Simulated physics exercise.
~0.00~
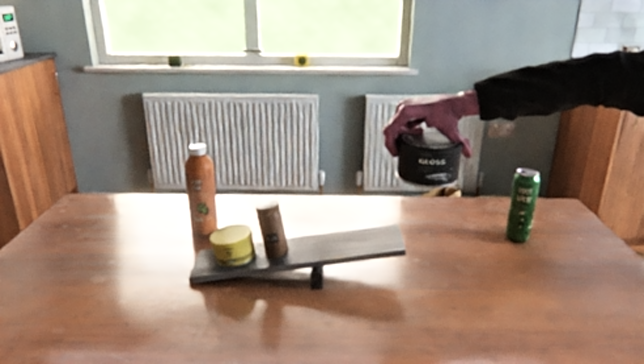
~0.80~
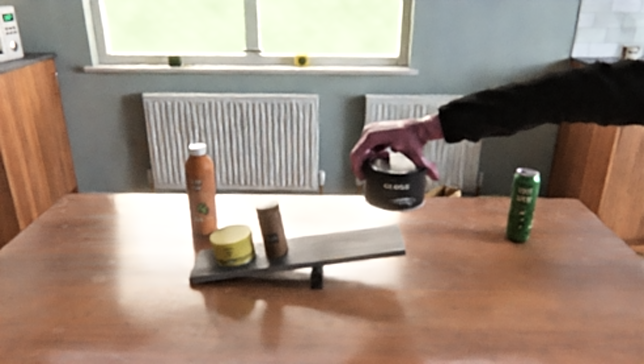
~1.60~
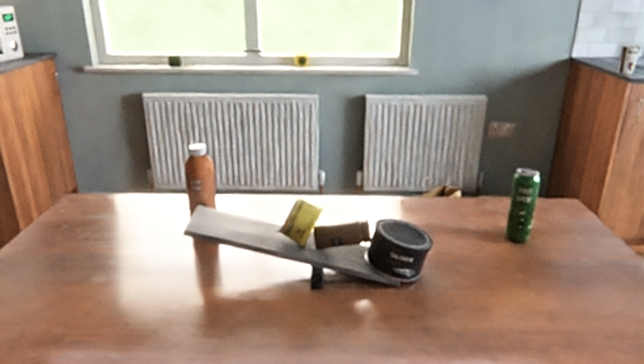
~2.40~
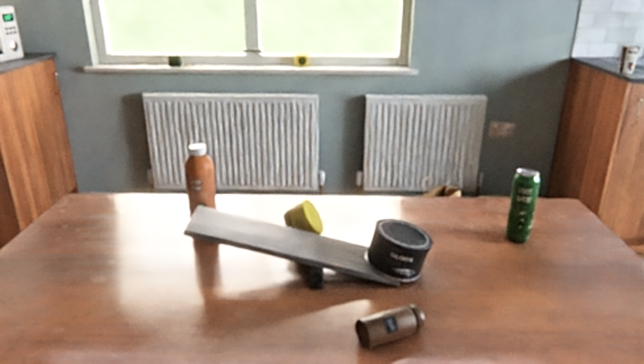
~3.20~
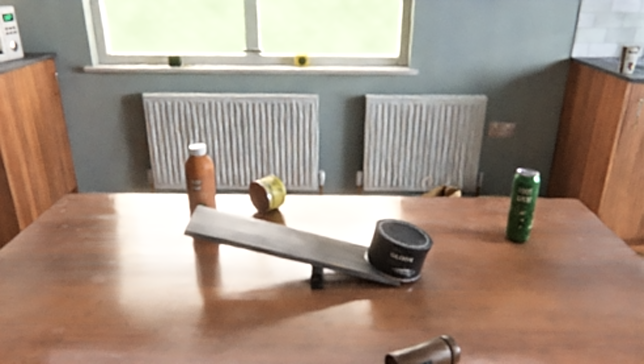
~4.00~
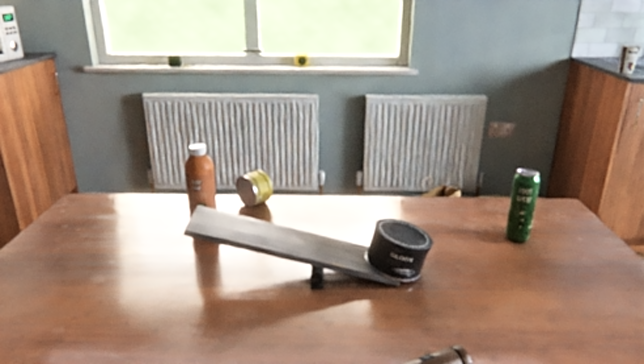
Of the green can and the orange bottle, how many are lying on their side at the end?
None of them are. The green can and the orange bottle both still stand upright on the table.
